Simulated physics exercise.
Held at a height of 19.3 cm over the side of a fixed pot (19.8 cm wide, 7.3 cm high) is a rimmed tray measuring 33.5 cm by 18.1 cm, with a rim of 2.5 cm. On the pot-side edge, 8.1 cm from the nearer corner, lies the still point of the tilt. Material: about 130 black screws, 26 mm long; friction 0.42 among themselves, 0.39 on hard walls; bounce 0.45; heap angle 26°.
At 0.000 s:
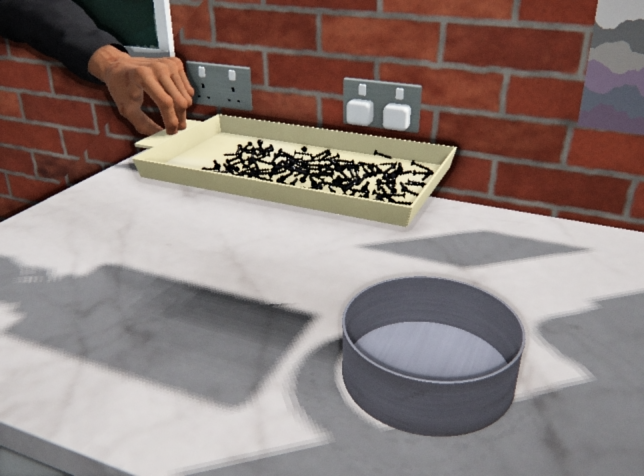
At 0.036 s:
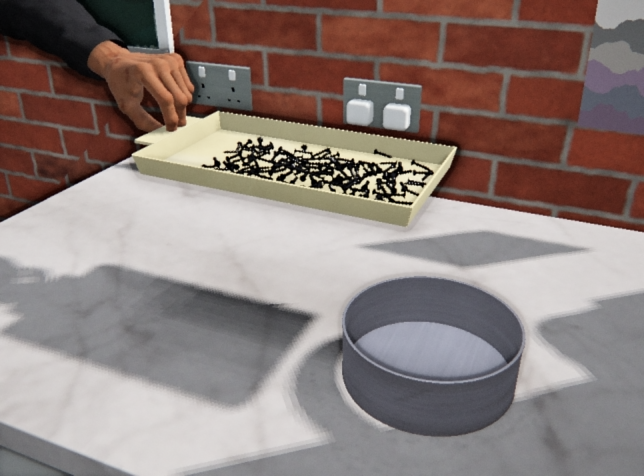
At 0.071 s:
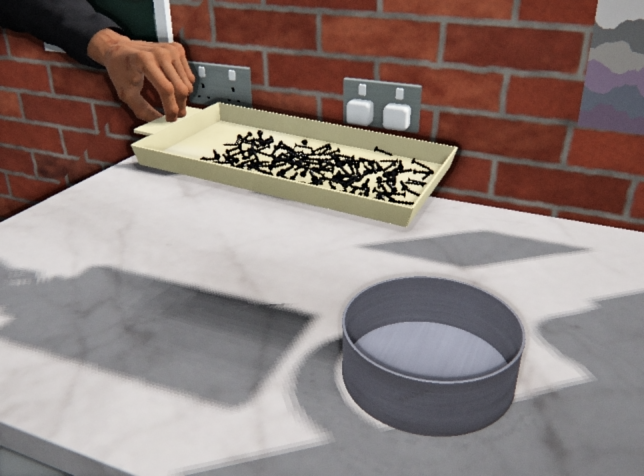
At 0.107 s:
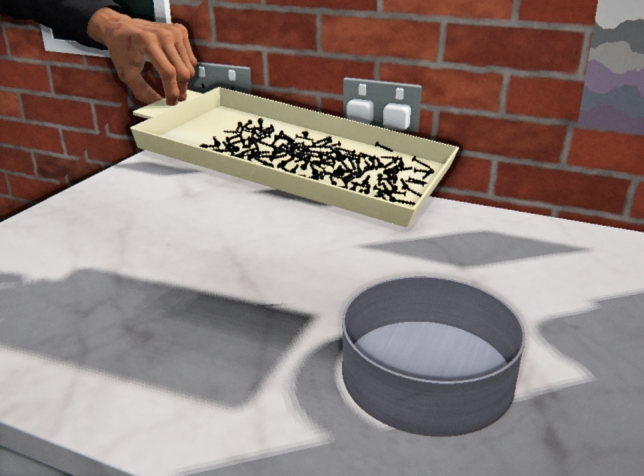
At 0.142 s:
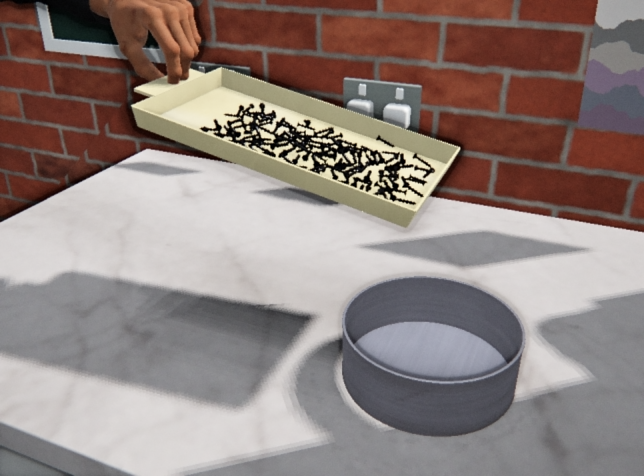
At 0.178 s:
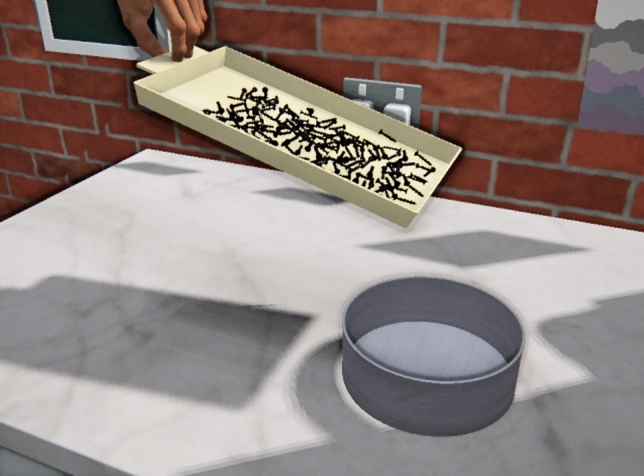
The clip opens on a hand gripping the left end of a shallow cream tray scattered with black screws, on a marble counter behind a round grey pot. The hand then raises that end, slowly at first and then further, until the tray slants down toward the right, the screws still spread across it.
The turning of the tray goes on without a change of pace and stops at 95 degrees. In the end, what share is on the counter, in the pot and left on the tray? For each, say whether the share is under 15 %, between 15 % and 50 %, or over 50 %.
Counter: Between 15 % and 50 %; pot: Over 50 %; left on the tray: Under 15 %.
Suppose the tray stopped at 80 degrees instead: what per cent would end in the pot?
Share in the pot: Around 60 %.
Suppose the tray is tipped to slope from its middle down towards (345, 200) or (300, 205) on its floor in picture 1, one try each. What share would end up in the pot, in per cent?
Around 100 % for the first direction, around 65 % for the second.
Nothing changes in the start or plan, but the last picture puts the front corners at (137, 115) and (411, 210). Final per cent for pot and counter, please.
Per cent by place - pot 95, counter 5.
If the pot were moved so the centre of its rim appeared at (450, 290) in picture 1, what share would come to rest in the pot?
I'd expect near 80 per cent.
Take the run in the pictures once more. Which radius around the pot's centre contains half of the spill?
Roughly 20 cm from the centre.
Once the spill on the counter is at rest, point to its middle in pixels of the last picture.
Look close to (534, 331) in the last picture.
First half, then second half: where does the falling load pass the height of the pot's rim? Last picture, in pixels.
At roughly (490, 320) first, later on at (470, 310).
Then, at 0.46 s, tilt 56 degrees; the tray holds 100 %, the pot 0 %.
After 0.65 s, tilt 82 degrees; the tray holds 75 %, the pot 0 %.
After 0.95 s, tilt 95 degrees; the tray holds 5 %, the pot 65 %.
In the end, at 2.0 s, counter 25 %, pot 75 %, tray 0 %.
